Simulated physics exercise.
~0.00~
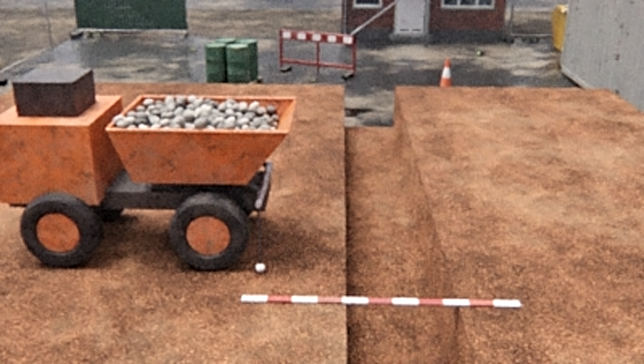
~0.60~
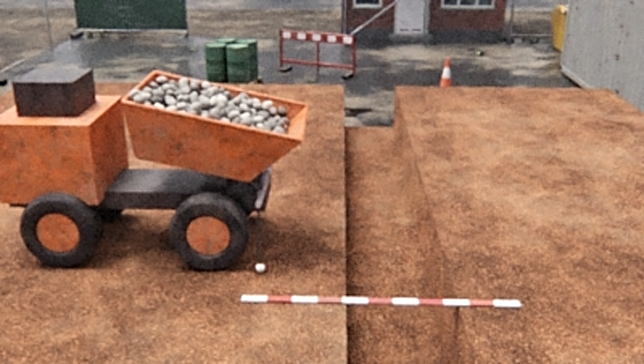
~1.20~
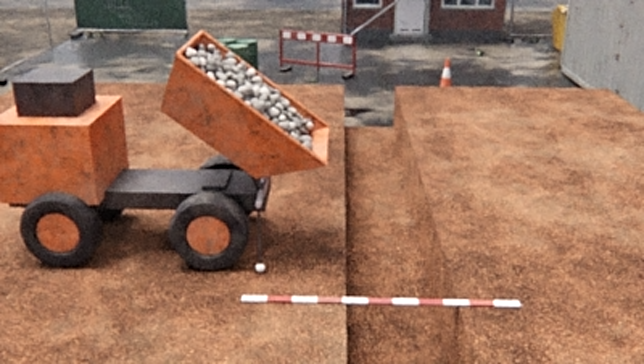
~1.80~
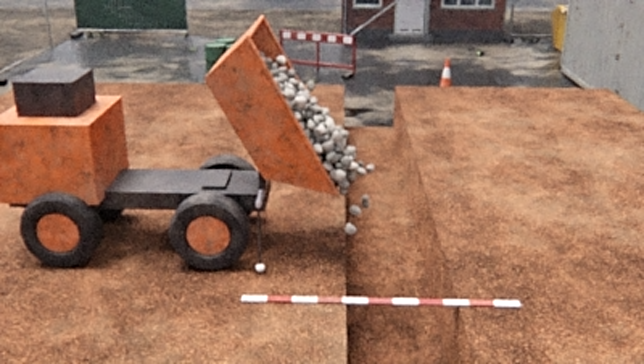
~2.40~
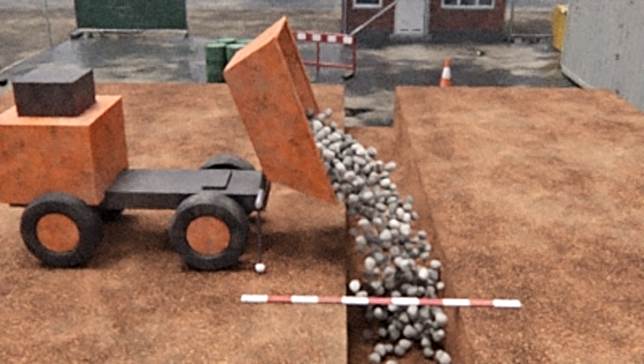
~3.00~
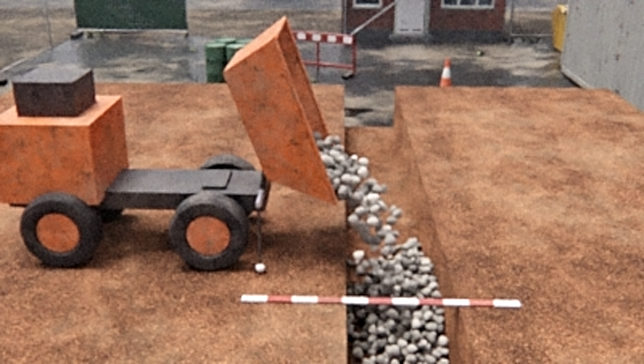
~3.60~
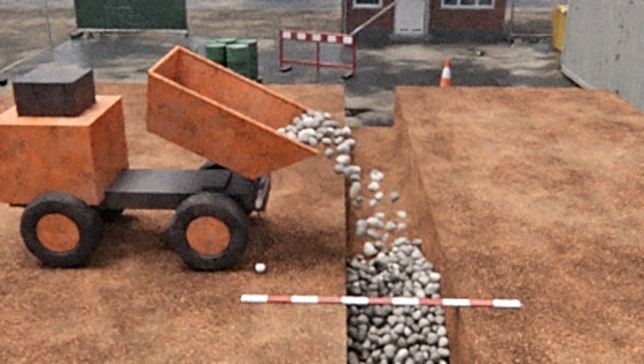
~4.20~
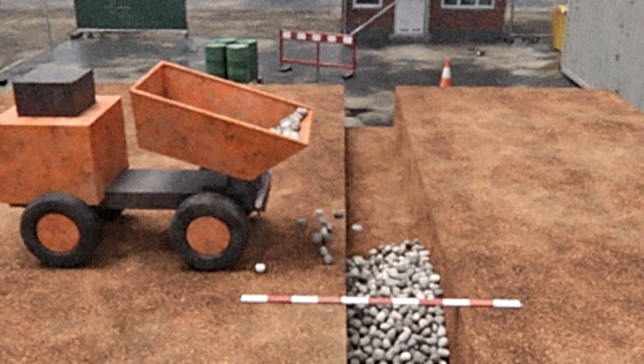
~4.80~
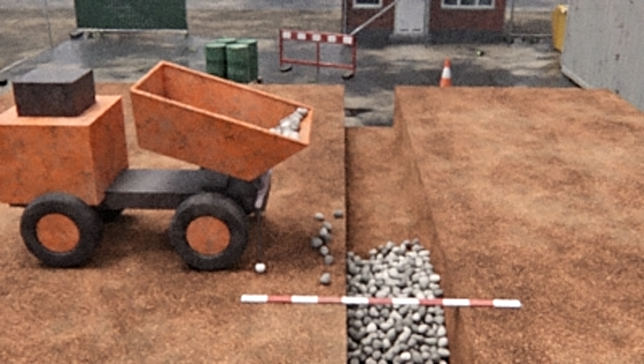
The clip shows an orange site dumper tipping its skip steeply and pouring grey rounded stones into a trench on its right, then lowering it partway, leaving most stones heaped in the trench, a few on the ground before it, and some in the still-tilted skip.
